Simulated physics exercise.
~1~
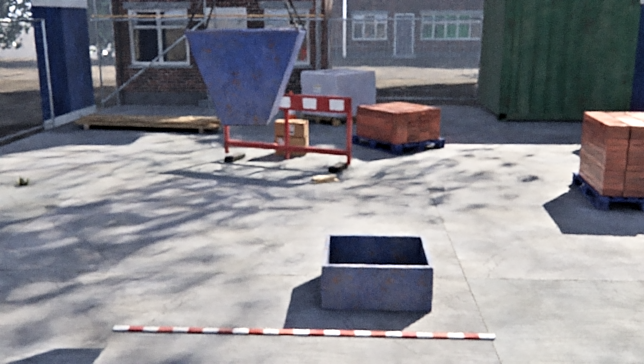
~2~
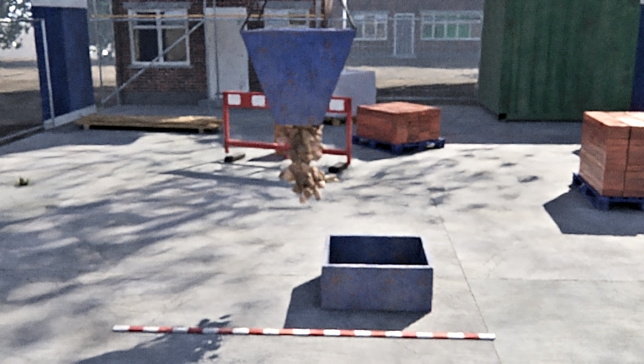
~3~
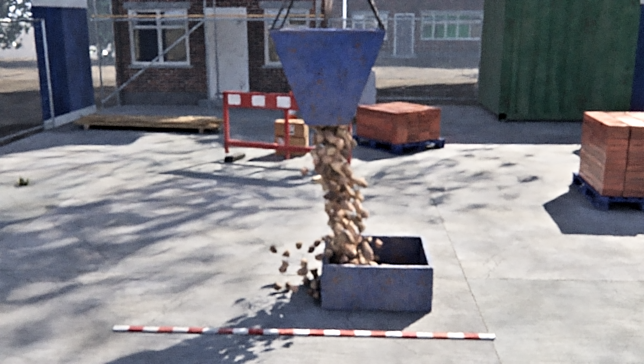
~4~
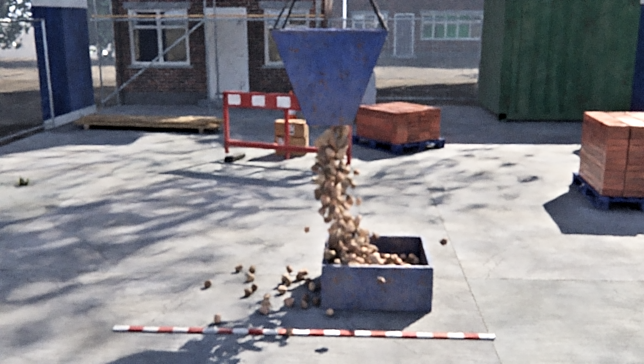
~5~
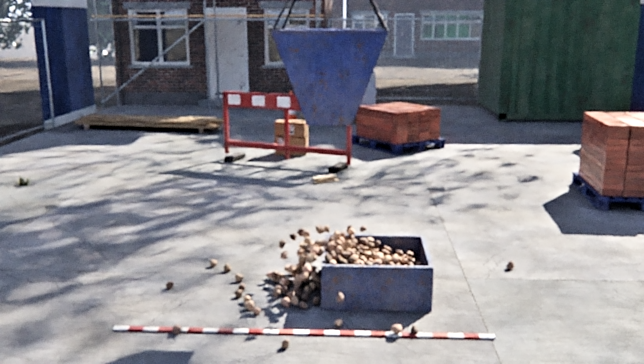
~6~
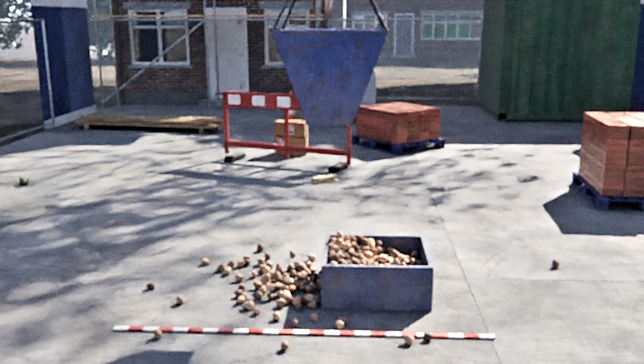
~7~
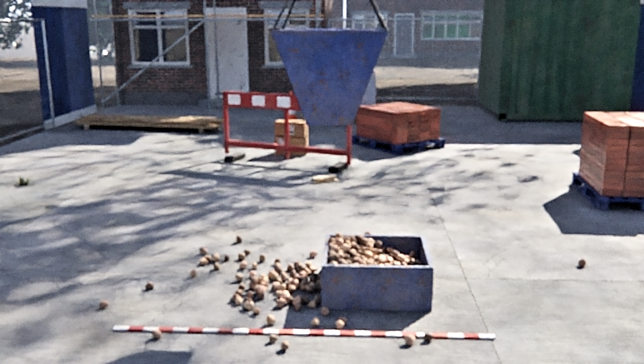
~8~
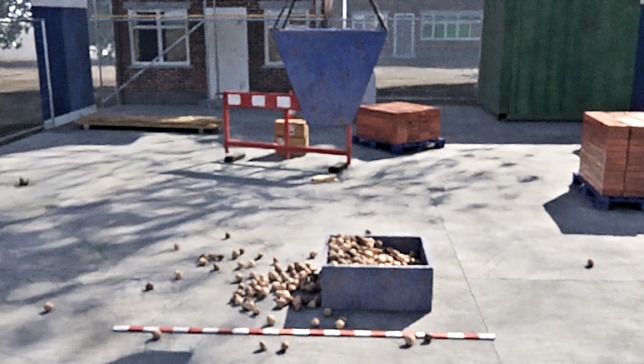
The clip opens on a sunlit concrete yard, where a blue skip hangs above an open-topped bin and a red-and-white striped staff lies in front. The skip travels to the right, and brown cobbles begin pouring from its underside before it reaches the bin. As it comes to a stop, the stream drops into the bin, while some stones strike the ground to the left and scatter. The flow thins and the skip empties. A few stray stones roll outward across the concrete, one well off to the right. At the end most cobbles fill the bin, with a smaller pile spilled against its left side.
